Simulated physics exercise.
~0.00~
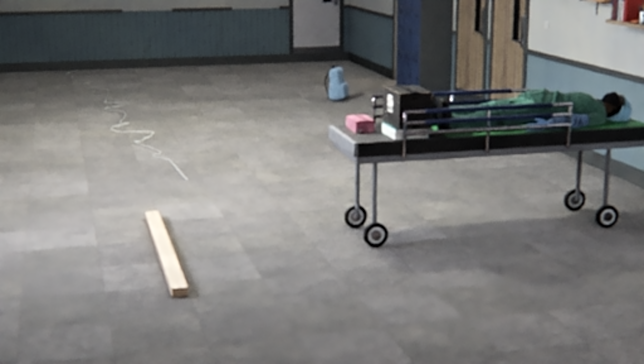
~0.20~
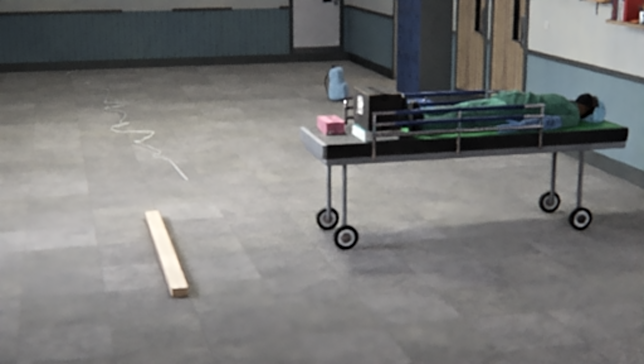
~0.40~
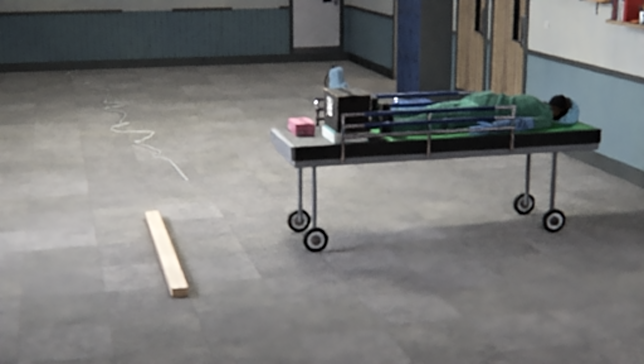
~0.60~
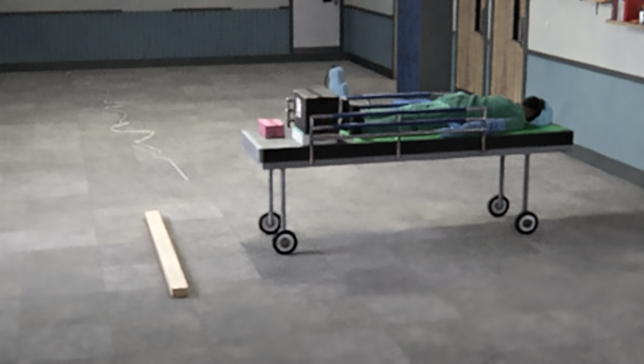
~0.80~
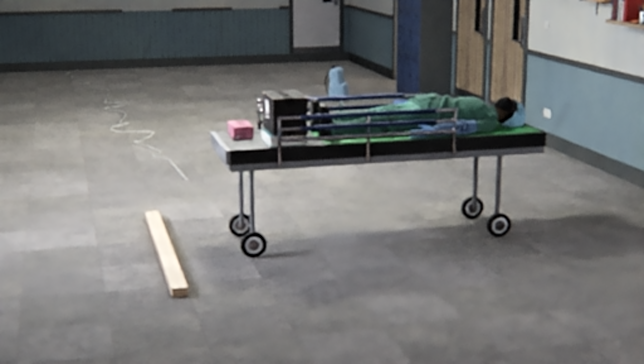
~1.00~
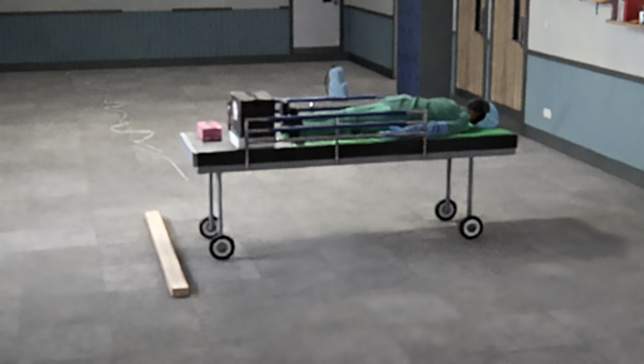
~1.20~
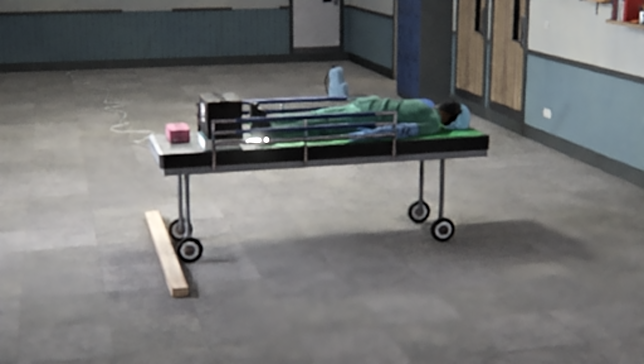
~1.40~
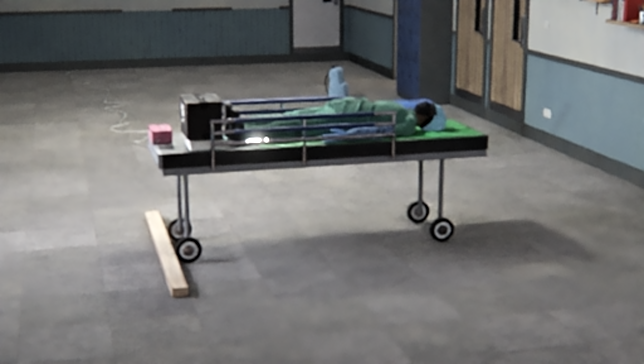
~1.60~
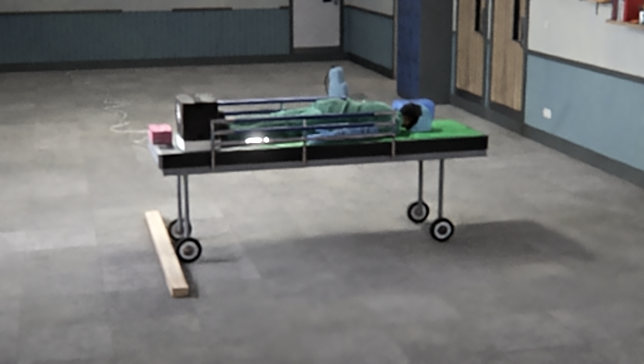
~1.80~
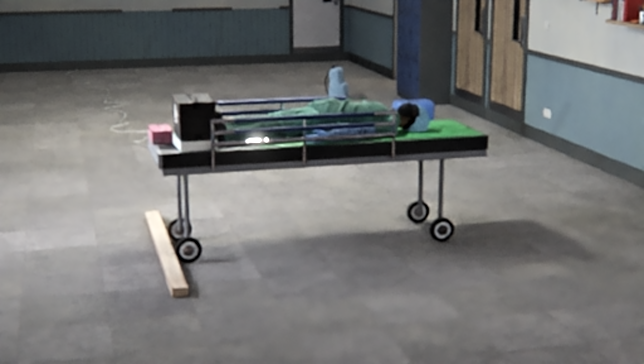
The clip opens on a hospital trolley rolling left across a grey floor, carrying a person lying down, a boxy black bag and a pink box near its left end. A pale wooden sill lies on the floor ahead of it. The trolley glides steadily closer until its front wheels meet the sill and it stops at once, staying level. The person, the black bag and the pink box keep sliding left a short way along the top. They then settle, and everything rests still aboard, with the pink box near the left edge.
